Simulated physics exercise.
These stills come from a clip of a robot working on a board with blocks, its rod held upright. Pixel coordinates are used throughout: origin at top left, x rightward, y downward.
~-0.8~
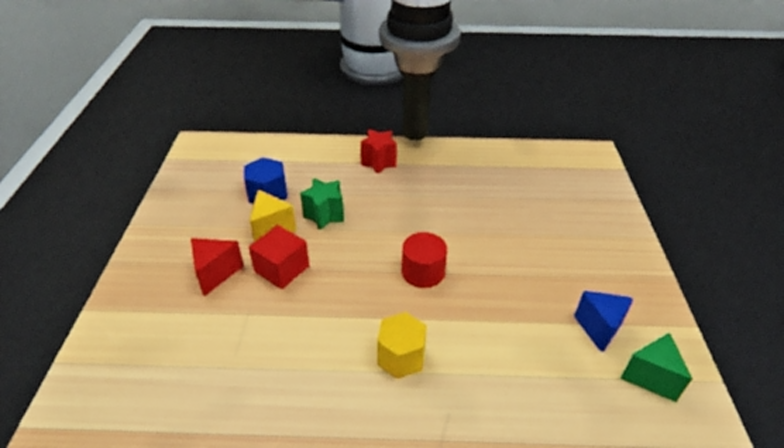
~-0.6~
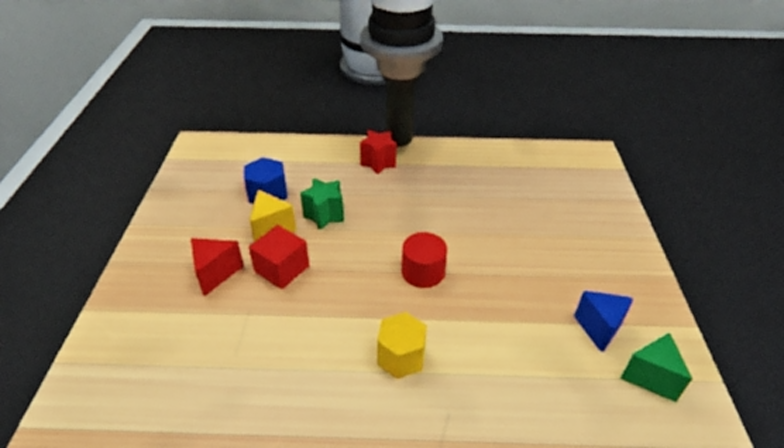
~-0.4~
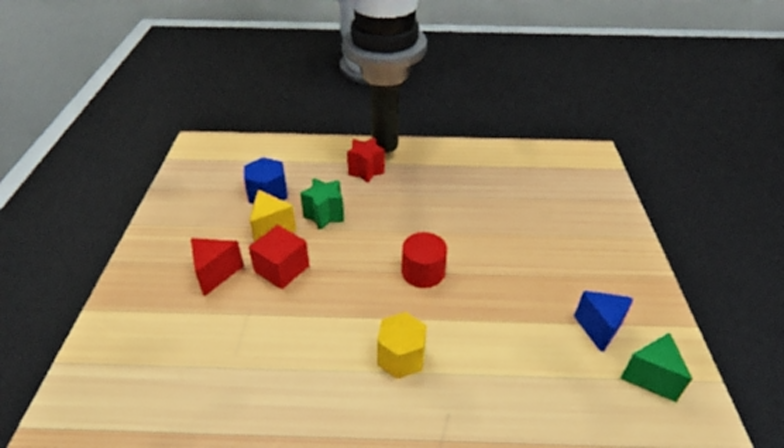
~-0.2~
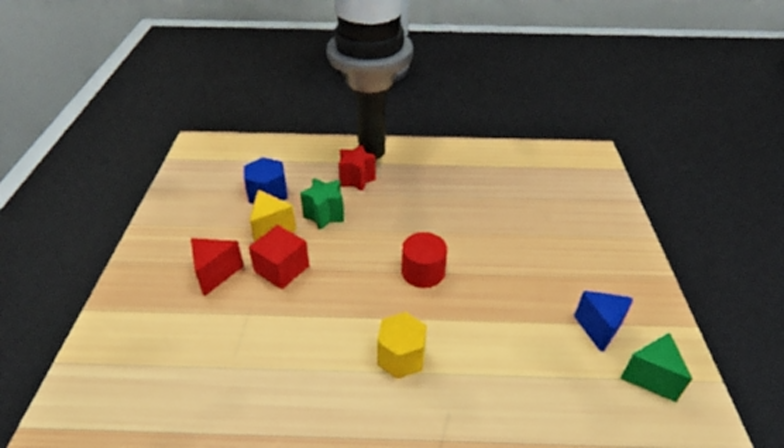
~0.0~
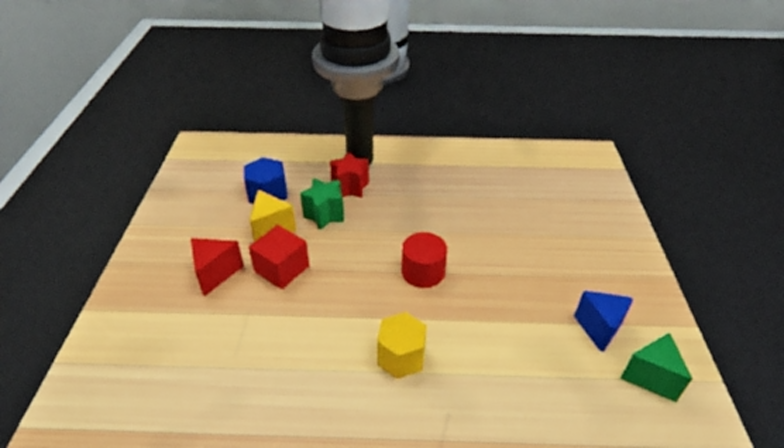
At first, a robot arm's dark rod stands at the far edge of a wooden board of coloured blocks, just right of a red star. The rod moves left and nudges the star a short way left and nearer, close beside the green star, while the other blocks stay still.
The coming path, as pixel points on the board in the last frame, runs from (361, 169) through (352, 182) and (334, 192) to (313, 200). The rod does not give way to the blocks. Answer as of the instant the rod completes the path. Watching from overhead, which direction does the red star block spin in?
Overhead view: Anti-clockwise.
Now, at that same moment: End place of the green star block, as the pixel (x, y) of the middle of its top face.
For the centre of its top, I'd go with (307, 218).
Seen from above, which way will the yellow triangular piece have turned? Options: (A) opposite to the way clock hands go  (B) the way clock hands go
Letter B.
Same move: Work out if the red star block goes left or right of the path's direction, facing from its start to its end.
The answer is left: Facing from the path's start to its end, that's where the red star block shifts.
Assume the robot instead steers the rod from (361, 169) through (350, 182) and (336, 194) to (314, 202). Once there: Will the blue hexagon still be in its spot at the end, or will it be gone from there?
Well, the blue hexagon holds its place.
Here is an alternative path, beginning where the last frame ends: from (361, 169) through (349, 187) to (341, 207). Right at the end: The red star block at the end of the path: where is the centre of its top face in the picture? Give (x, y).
If I read the scene right, the answer is (335, 202).
What follows on the original path. Halfway along, rod at (342, 178); green star block at (315, 200), turned 35° clockwise; red star block at (336, 181), turned 25° anticlockwise.
At the end, rod at (312, 191); blue hexagon in place; yellow triangular piece at (264, 209), turned 35° clockwise; green star block at (307, 218), turned 10° clockwise; red star block at (316, 194), turned 50° anticlockwise.
